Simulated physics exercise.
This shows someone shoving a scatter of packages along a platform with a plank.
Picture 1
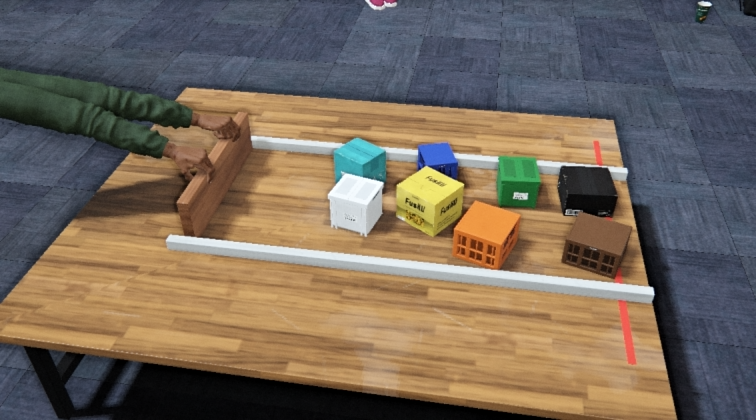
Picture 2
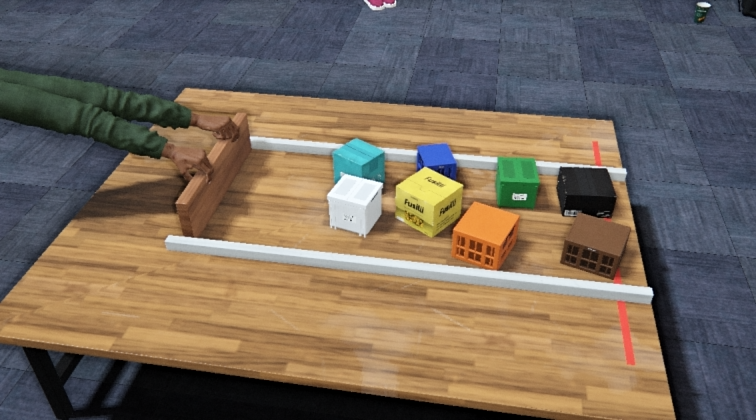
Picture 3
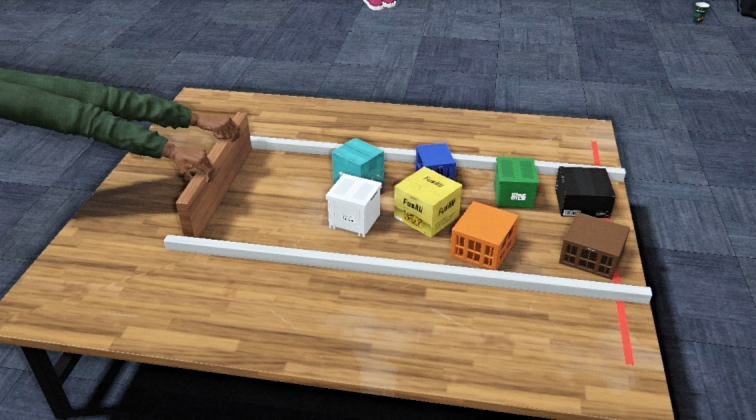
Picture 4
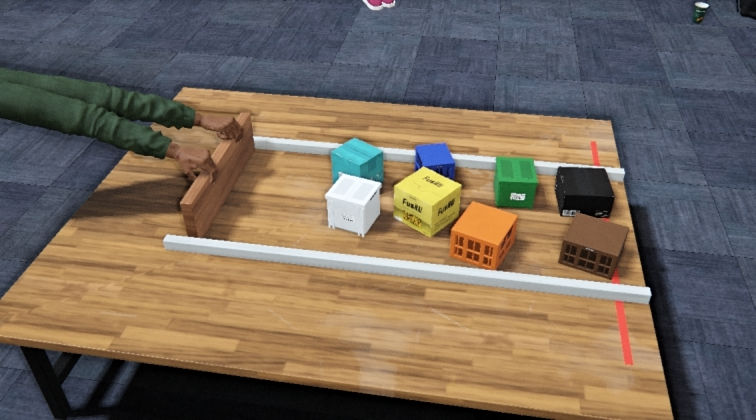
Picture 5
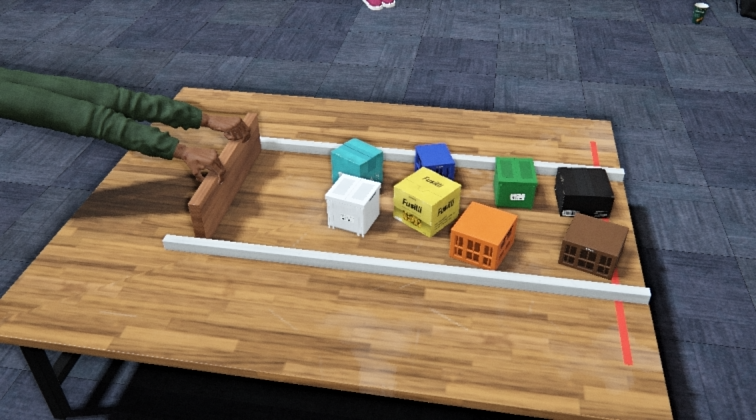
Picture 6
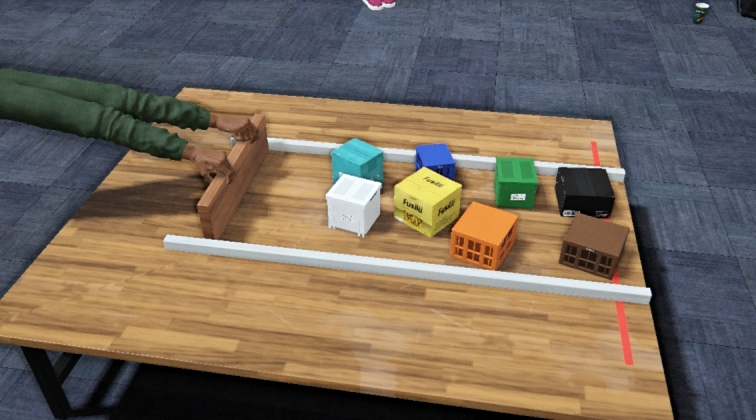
Hands in green sleeves holding a wooden plank upright, then nudging it slightly right toward colourful crates sitting still on a table.
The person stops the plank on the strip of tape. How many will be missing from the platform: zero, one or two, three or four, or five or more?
The number that fall off is five or more.
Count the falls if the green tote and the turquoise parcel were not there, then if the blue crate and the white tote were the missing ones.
First 3, then 3.
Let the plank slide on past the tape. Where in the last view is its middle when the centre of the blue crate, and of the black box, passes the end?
Near (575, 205) and (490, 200).
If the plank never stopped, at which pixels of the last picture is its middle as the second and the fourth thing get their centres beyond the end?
At (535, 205) for the second, at (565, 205) for the fourth.
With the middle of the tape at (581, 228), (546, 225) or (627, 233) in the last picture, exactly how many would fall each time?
Down on the ground: 5, 2 and 8.
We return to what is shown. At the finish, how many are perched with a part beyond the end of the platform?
The number is 3.
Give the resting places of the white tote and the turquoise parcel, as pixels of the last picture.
Near (636, 230) and (628, 189).
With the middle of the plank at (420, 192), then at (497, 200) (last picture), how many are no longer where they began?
By then 6, and 8.
Soon after, none off yet; brown crate at rest near (594, 246); black box at rest near (584, 192); green tote at rest near (515, 183).
Then, none off yet; brown crate at rest near (594, 246); black box moved about its own width near (615, 196); green tote moved about its own width near (571, 183).
At rest, the number that fall off is five or more; fallen, yellow box, blue crate, green tote, black box and brown crate.
